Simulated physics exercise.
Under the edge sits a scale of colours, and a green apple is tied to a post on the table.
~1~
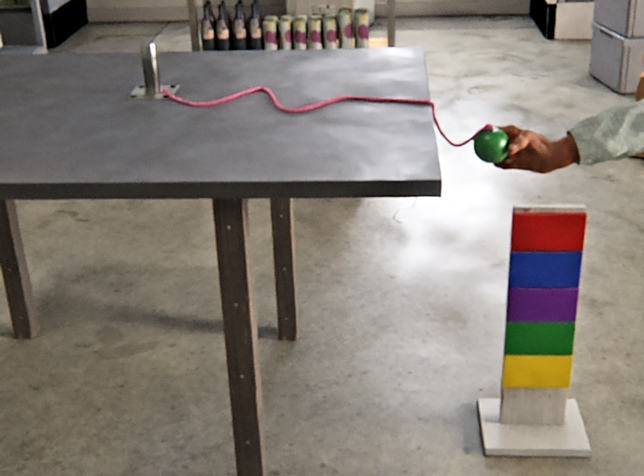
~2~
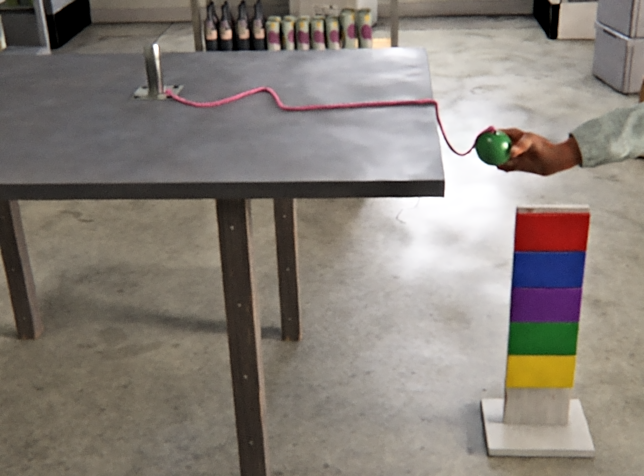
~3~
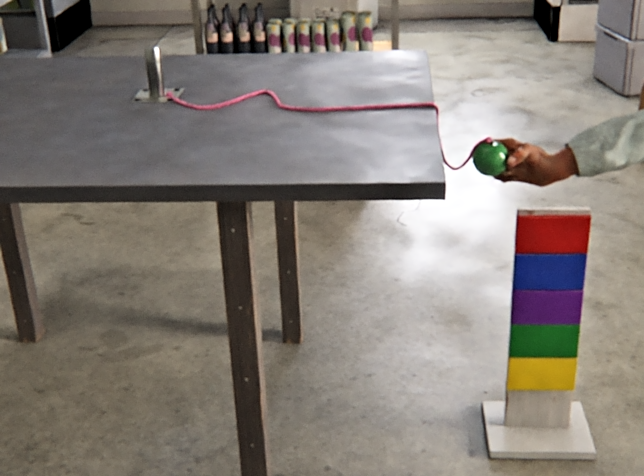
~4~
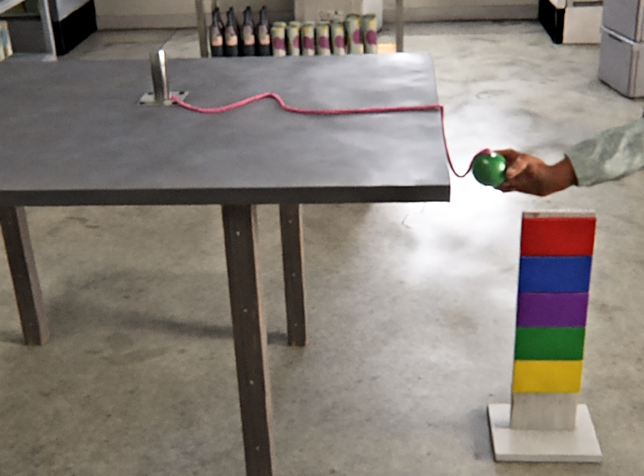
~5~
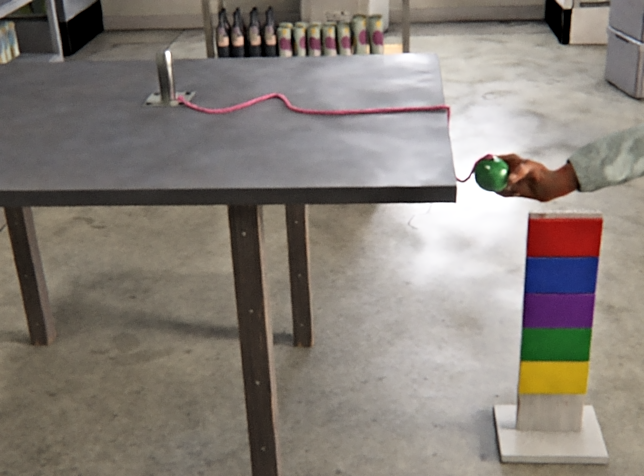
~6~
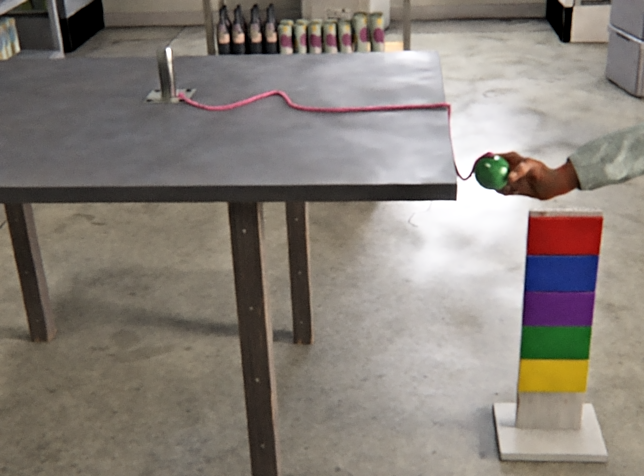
A hand lowers a round green object slightly beside the table, its pink cord still attached.
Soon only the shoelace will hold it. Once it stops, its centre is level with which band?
The purple band.
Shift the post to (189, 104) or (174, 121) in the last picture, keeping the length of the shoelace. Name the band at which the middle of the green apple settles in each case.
Result per try, in order: Green / green.
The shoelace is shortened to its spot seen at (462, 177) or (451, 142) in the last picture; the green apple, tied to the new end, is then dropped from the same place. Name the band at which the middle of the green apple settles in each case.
Per try - 1: Blue; 2: Red.
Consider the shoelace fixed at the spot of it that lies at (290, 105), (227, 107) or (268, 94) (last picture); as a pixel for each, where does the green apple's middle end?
First try (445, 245), second try (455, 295), third try (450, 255).
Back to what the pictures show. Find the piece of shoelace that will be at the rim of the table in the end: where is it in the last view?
You'll find it close to (367, 109).
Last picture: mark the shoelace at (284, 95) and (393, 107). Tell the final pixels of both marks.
One finishes at (330, 100) and the other at (448, 130).
A little later, apple near (408, 281); level with purple.
Next, apple near (466, 301); level with purple.
When it is over, apple near (447, 300); level with purple. Its centre hangs level with the purple band.
